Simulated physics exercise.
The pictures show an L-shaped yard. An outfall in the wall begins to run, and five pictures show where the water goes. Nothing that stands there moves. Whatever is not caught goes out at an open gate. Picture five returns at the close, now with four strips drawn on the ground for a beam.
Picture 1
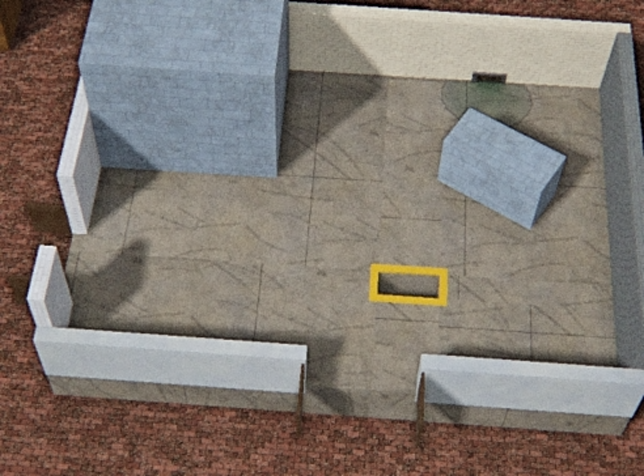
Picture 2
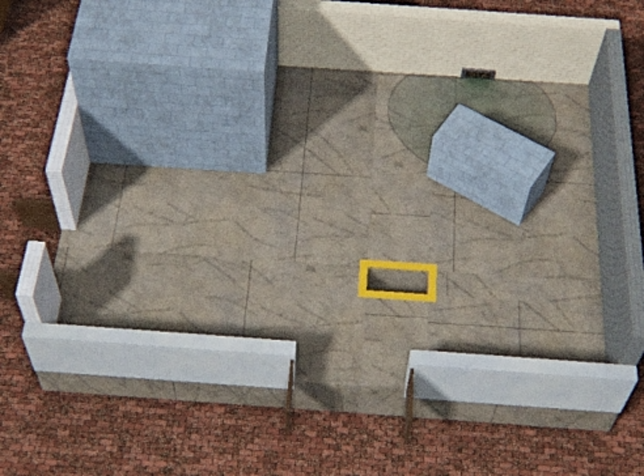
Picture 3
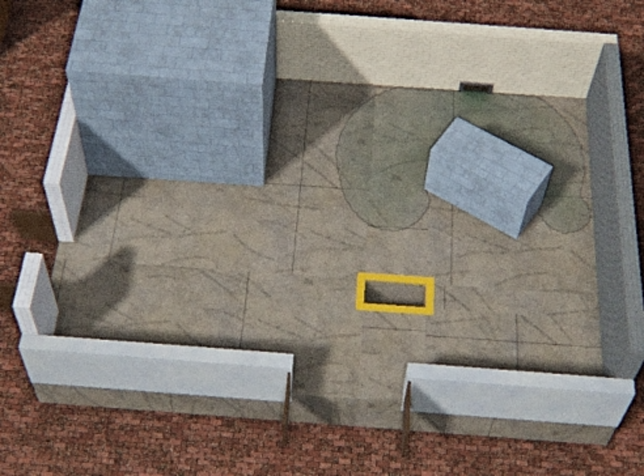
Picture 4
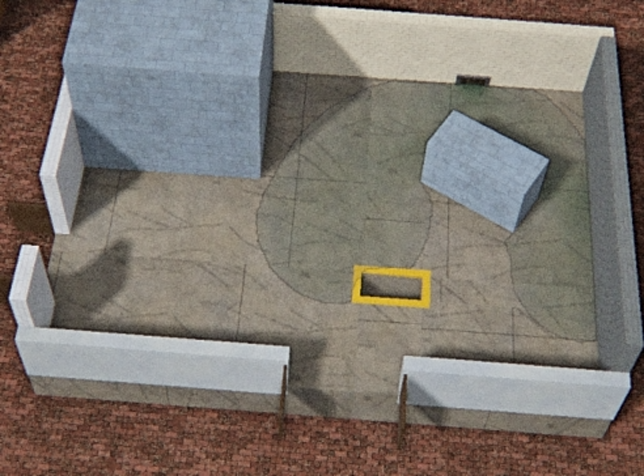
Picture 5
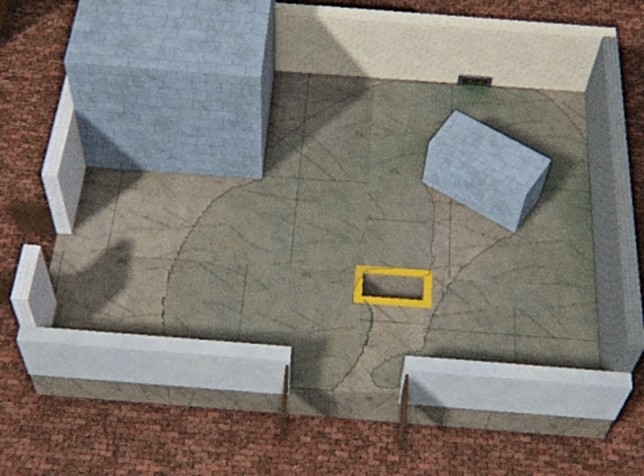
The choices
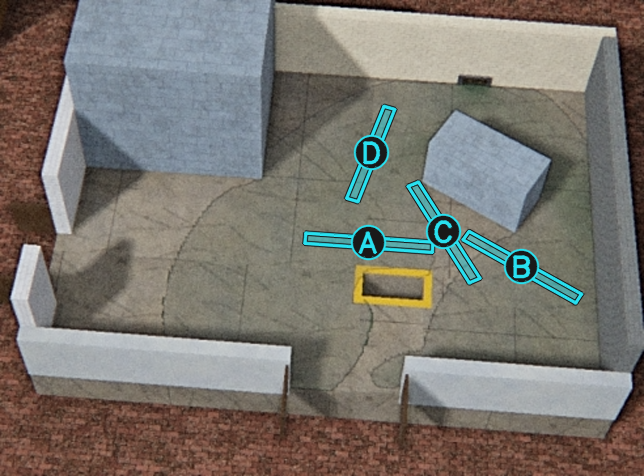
In a walled L-shaped yard, water spread from a small opening in the back wall, passed around both sides of a grey-blue block, and covered much of the floor, reaching the yellow-edged gully.
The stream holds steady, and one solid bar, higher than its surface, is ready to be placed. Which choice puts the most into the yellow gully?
Position D does it best.
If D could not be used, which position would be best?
That is position B.
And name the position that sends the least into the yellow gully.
That is position A.
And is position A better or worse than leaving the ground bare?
Worse.
On the marked copy, A from (305, 238) to (432, 247); B from (466, 235) to (578, 298); C from (413, 184) to (474, 280); D from (352, 200) to (389, 107).
With A, about 2 % of the stream runs into the yellow gully, about 97 % out by the gates.
With B, about 18 % of the stream runs into the yellow gully, about 80 % out by the gates.
With C, about 6 % of the stream runs into the yellow gully, about 92 % out by the gates.
With D, about 26 % of the stream runs into the yellow gully, about 70 % out by the gates.
